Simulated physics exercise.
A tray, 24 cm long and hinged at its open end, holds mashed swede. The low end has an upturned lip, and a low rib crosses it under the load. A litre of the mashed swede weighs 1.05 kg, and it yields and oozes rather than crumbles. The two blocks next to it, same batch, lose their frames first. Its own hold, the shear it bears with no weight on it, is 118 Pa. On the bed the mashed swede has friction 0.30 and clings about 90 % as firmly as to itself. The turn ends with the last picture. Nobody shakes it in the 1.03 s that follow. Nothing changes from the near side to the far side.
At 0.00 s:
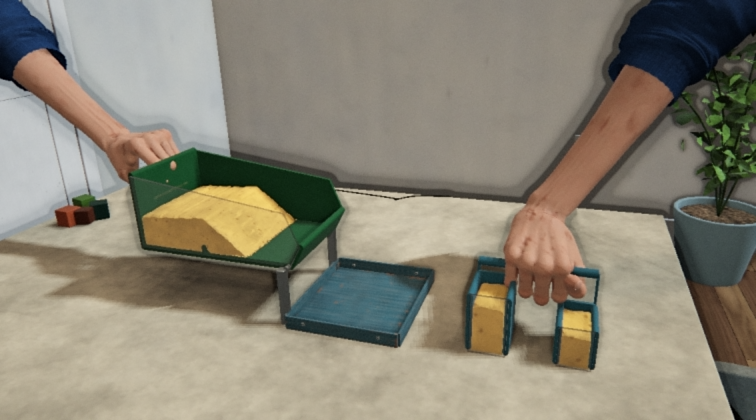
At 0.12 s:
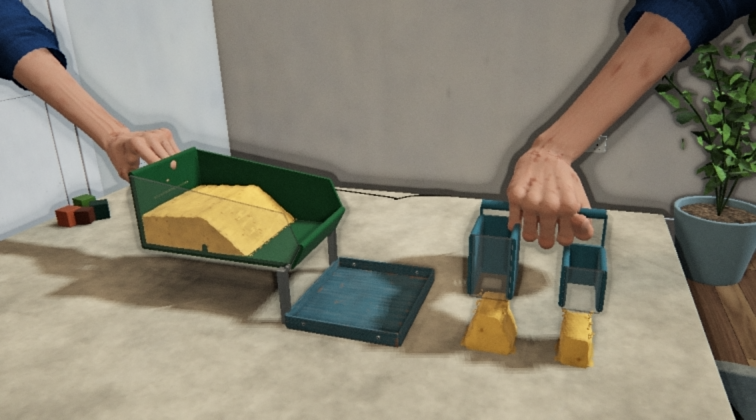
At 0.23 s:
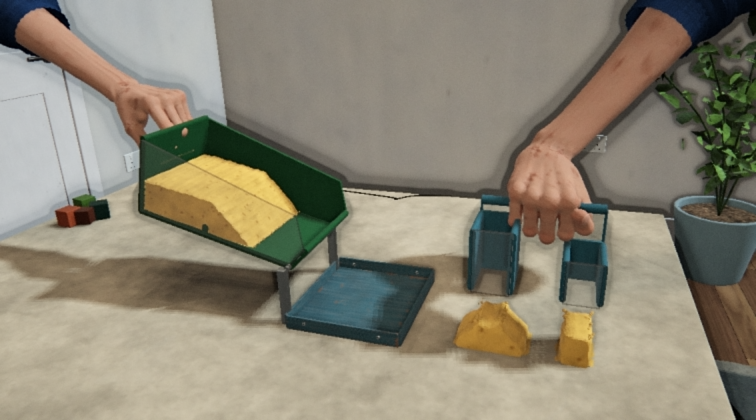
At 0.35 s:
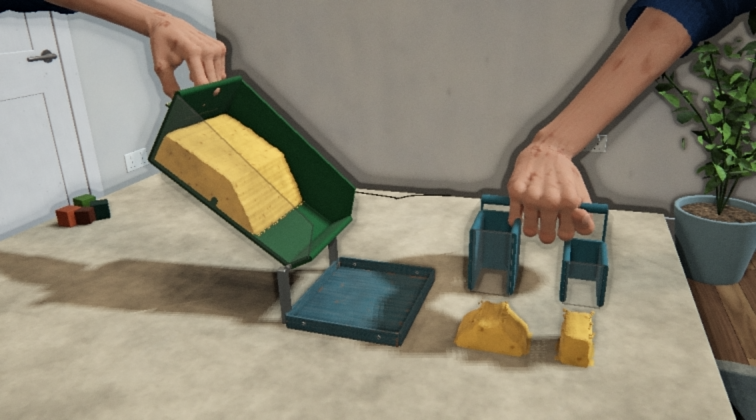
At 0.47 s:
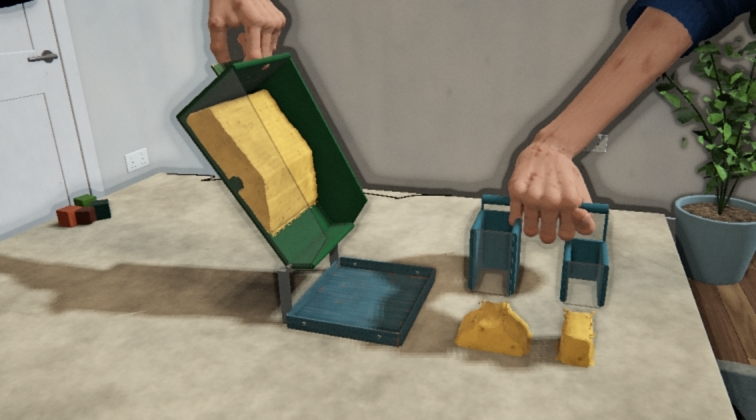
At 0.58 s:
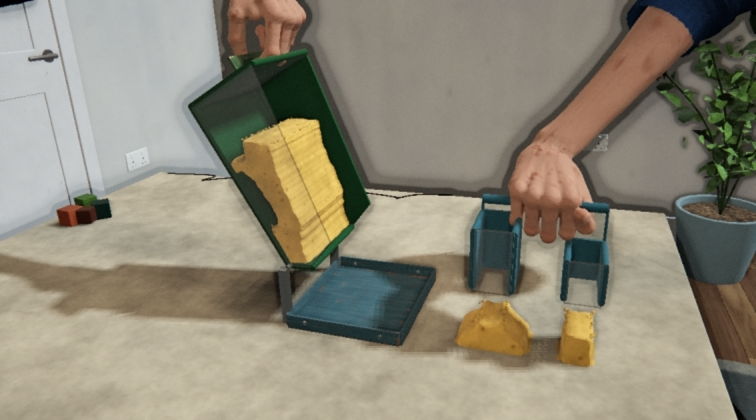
Two yellow blocks sagged, the left one most, after a hand drew the blue holders off them, then another hand tilted the green tray steeply and its soft yellow heap slumped toward the low end.
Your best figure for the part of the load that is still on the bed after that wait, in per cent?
Close to 15 per cent.
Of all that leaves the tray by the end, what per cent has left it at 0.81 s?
Some 100 per cent.
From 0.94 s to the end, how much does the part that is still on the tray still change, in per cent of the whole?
Some 0 per cent.
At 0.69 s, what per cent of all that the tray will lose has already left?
Some 40 per cent.
After 0.69 s, the tilt is 60 degrees and 63 % is on the bed.
After 0.81 s, the tilt is 60 degrees and 19 % is on the bed.
After 0.94 s, the tilt is 60 degrees and 15 % is on the bed.
After 1.06 s, the tilt is 60 degrees and 15 % is on the bed.
After 1.58 s, at the end, the tilt is 60 degrees and 15 % is on the bed.
